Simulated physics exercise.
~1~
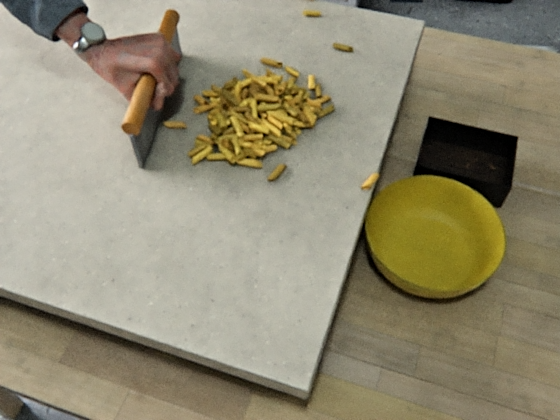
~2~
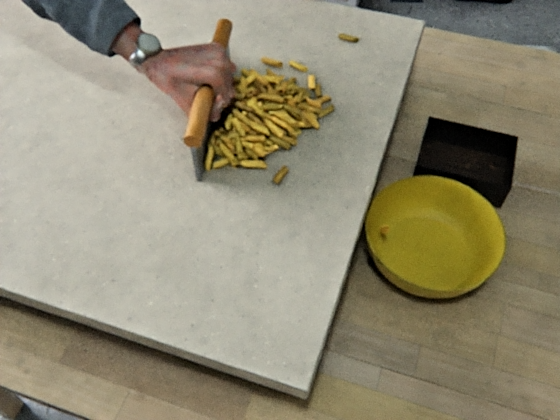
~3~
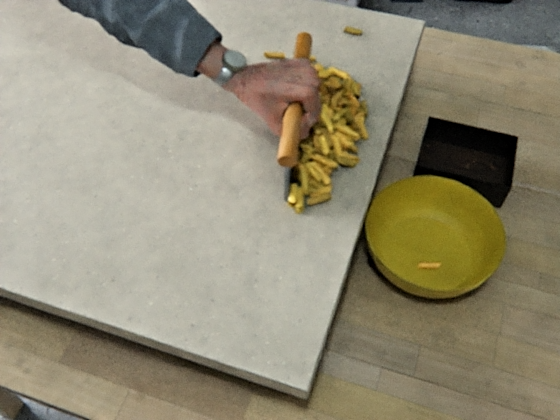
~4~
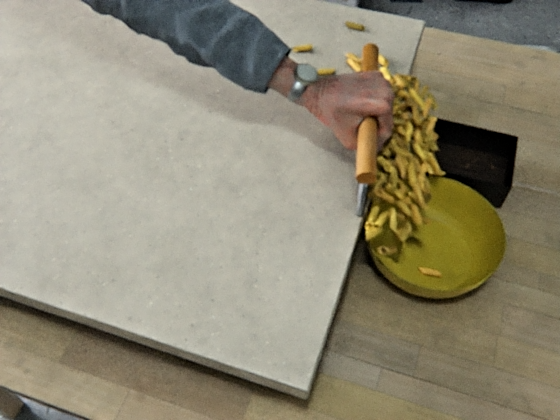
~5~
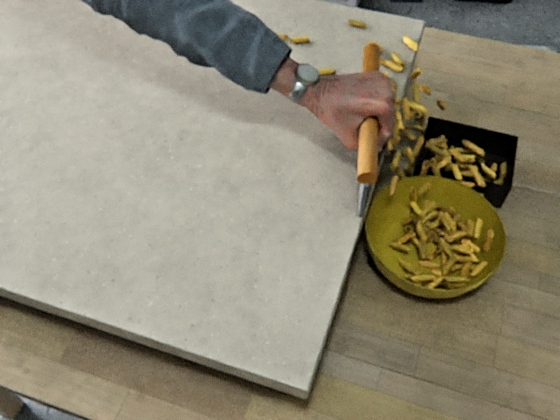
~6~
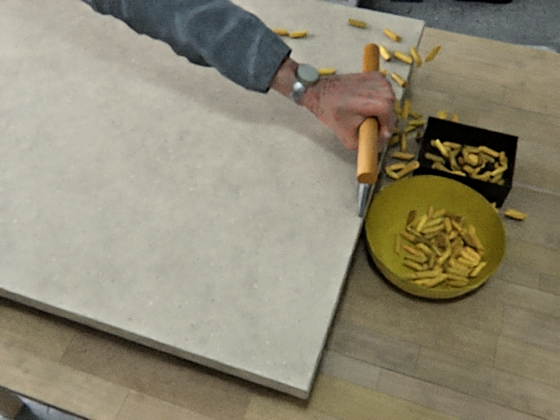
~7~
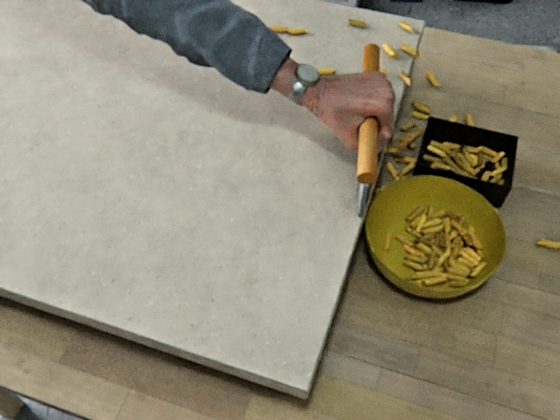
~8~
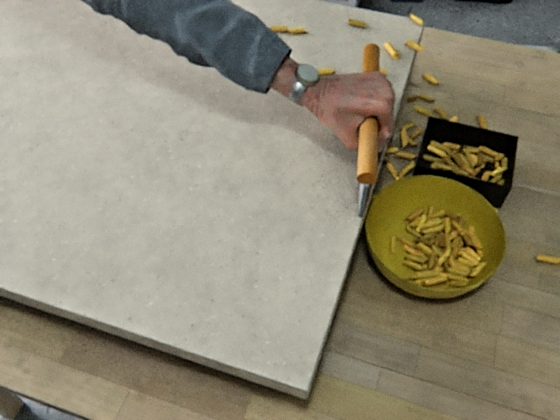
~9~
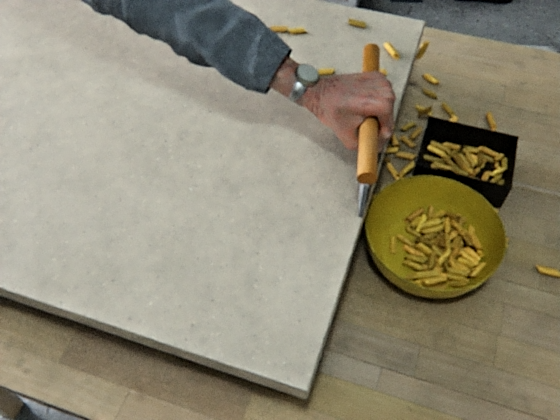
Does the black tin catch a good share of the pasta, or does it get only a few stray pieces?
The black tin catches a good share of the pasta. The yellow bowl also takes a large share, and a good share goes over the edge and misses both.
